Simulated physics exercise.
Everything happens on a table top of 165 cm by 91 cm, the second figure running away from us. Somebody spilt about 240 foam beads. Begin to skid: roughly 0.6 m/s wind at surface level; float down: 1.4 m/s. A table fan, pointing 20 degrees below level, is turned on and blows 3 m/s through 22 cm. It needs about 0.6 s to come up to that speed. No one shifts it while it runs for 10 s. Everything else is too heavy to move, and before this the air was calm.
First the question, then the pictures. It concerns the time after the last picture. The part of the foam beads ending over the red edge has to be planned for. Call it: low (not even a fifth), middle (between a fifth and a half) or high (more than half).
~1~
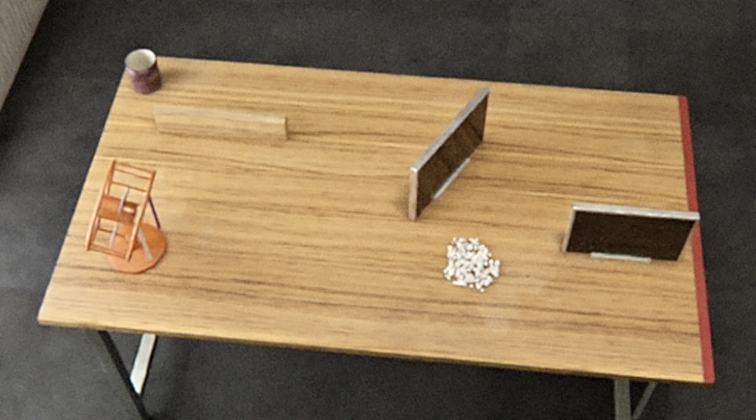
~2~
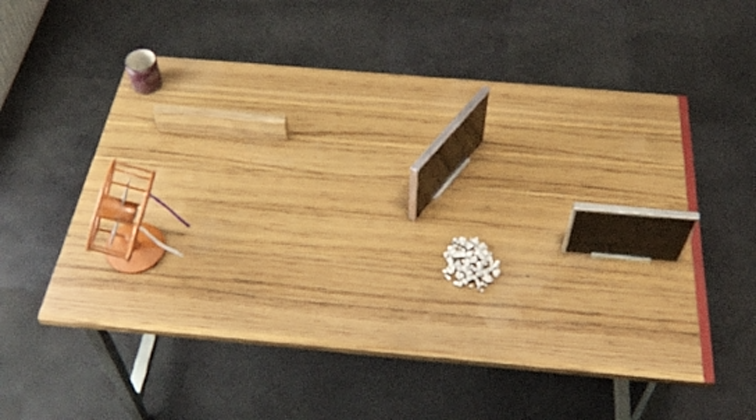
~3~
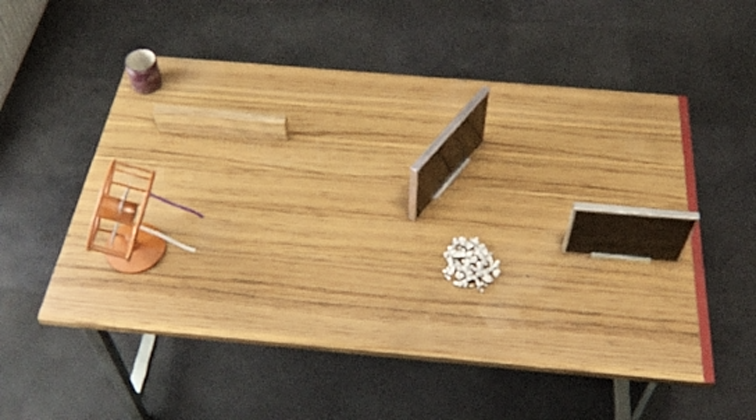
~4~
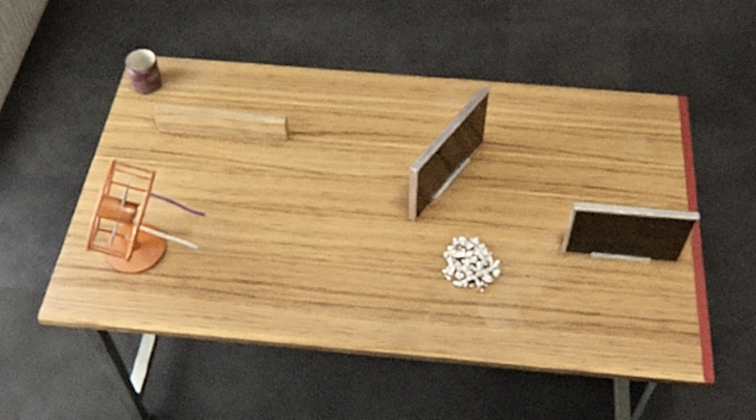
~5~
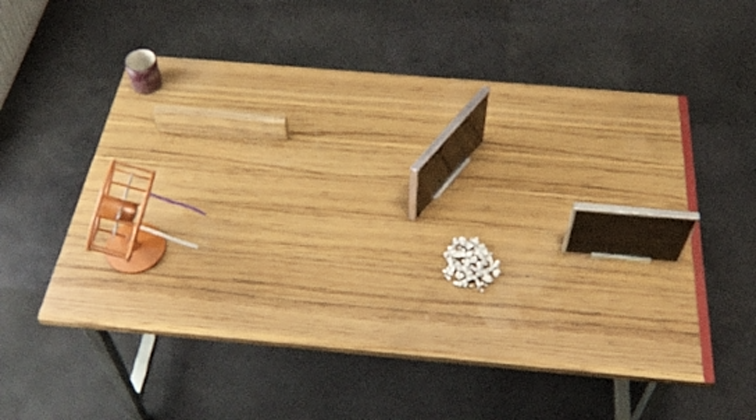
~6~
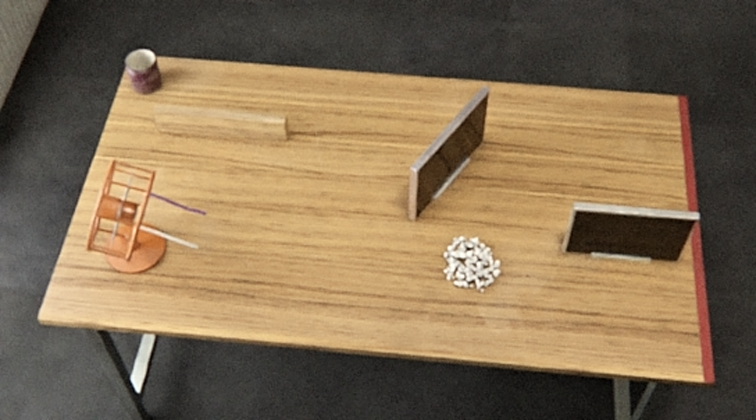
High.
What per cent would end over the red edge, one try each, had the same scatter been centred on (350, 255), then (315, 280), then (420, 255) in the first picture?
It goes 60 %, then 30 %, then 80 %.
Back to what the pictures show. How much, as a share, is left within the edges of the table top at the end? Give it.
My guess is near 10 per cent.
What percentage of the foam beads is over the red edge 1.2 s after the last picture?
Near 90 %.
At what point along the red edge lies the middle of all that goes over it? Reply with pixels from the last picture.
I'd point to somewhere near (704, 278).
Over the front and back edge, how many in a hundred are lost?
About 0 % front, 0 % back.
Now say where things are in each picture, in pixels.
In the first picture, the middle of the foam beads is near (471, 264), none has stirred yet and the mouth of the table fan is at (121, 211).
In the second picture, the middle of the foam beads is near (471, 262), none has stirred yet and the red edge is centred on (699, 225).
In the third picture, the middle of the foam beads is near (471, 262), none has stirred yet, the top of a laptop is at (452, 127) and the top of a laptop is at (636, 210).
In the fourth picture, the middle of the foam beads is near (471, 262) and none has stirred yet.
In the fifth picture, the middle of the foam beads is near (471, 262) and none has stirred yet.
In the sixth picture, the middle of the foam beads is near (469, 263) and none has stirred yet.
Then, 1.2 s after the last picture the count stands so, 92 % are over the red edge.
Then, 2.4 s after the last picture the count stands so, 92 % are over the red edge.
Then, 4.7 s after the last picture the count stands so, 92 % are over the red edge.
Then, 9.2 s after the last picture, at the end, 92 % are over the red edge.
